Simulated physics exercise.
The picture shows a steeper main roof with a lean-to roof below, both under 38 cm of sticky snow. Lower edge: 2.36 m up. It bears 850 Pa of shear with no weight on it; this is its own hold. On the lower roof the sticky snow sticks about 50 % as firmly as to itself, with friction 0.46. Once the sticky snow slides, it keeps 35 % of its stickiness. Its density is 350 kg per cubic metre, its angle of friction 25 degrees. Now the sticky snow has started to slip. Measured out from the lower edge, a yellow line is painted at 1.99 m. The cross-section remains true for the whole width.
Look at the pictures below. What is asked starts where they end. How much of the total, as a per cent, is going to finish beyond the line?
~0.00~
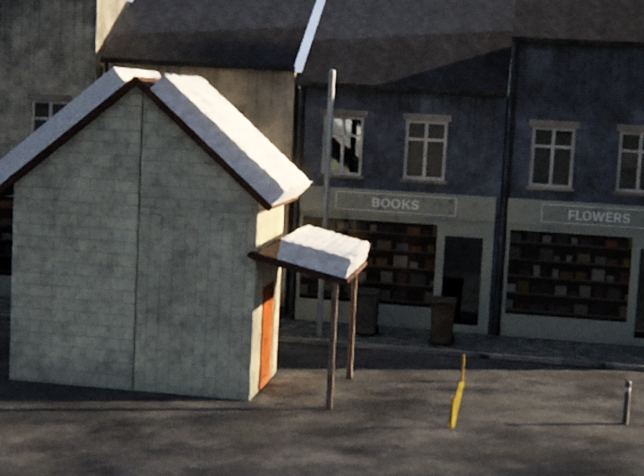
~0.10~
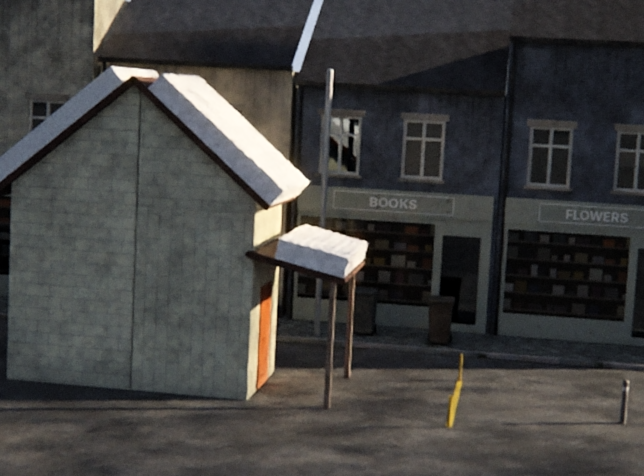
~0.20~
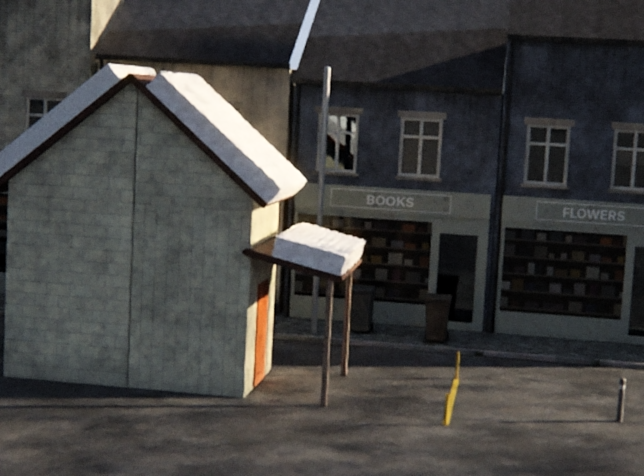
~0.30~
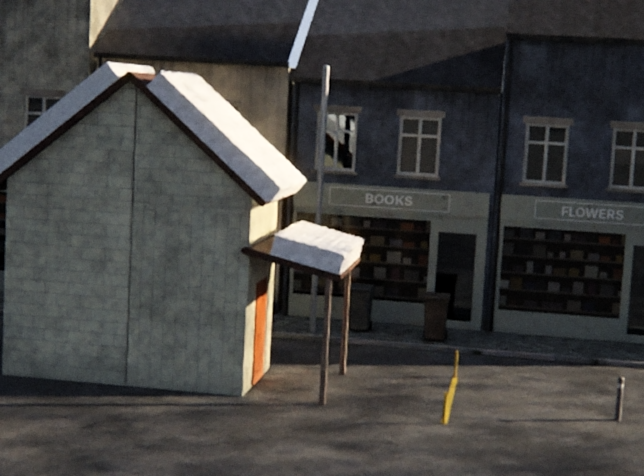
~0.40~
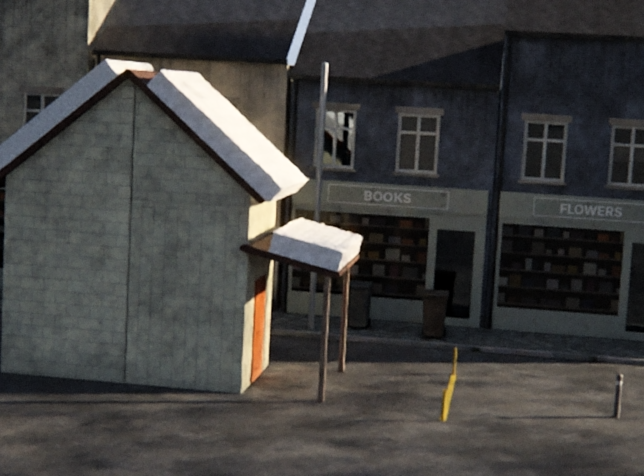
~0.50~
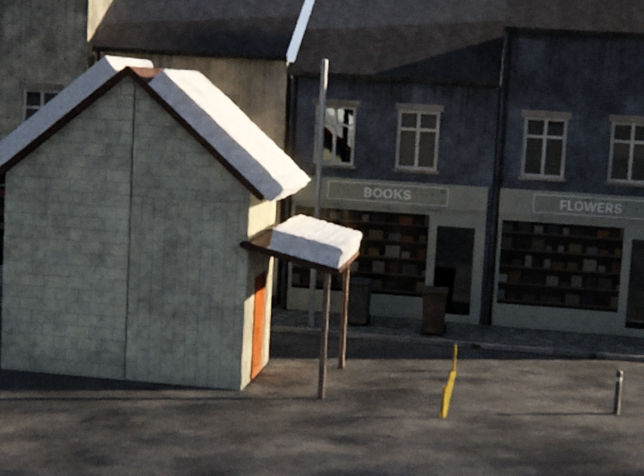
I would expect close to 1 percent of the snow beyond the line.
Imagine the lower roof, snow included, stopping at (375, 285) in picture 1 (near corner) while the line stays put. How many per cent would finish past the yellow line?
Estimate: Approx. 0 %.
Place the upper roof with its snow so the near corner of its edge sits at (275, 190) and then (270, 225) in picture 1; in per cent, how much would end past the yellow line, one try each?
It would be 16 percent for the first setting and 0 percent for the second.
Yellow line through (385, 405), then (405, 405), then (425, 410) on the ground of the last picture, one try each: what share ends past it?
In order, some 25, 16 and 7 percent would end past it.
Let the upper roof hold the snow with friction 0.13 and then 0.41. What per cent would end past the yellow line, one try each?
Try 1: 35 %; try 2: 16 %.
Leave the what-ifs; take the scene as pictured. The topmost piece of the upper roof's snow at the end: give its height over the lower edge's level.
0.9 m, give or take.
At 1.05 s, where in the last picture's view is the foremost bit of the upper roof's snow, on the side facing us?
Near (301, 226).
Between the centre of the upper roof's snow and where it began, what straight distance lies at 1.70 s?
Straight-line shift: Around 1.8 m.
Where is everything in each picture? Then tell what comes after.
The first picture shows foremost bit of the sticky snow at (273, 200).
The second picture shows foremost bit of the sticky snow at (271, 200), its middle shifted 7 mm.
The third picture shows foremost bit of the sticky snow at (269, 198), its middle shifted 2.5 cm.
The fourth picture shows foremost bit of the sticky snow at (269, 198), its middle shifted 5.7 cm, 2 % of it past the upper edge, in one piece.
The fifth picture shows foremost bit of the sticky snow at (270, 198), its middle shifted 10 cm, 4 % of it past the upper edge, in one piece.
The sixth picture shows foremost bit of the sticky snow at (273, 179), its middle shifted 16 cm, 6 % of it past the upper edge, in one piece.
After 1.05 s, none is below the lower edge and 0 % is past the line.
After 1.70 s, none is below the lower edge and 0 % is past the line.
After 2.35 s, 10 % is below the lower edge and 0 % is past the line.
After 3.00 s, 34 % is below the lower edge and 1 % is past the line.
After 5.10 s, 57 % is below the lower edge and 1 % is past the line.
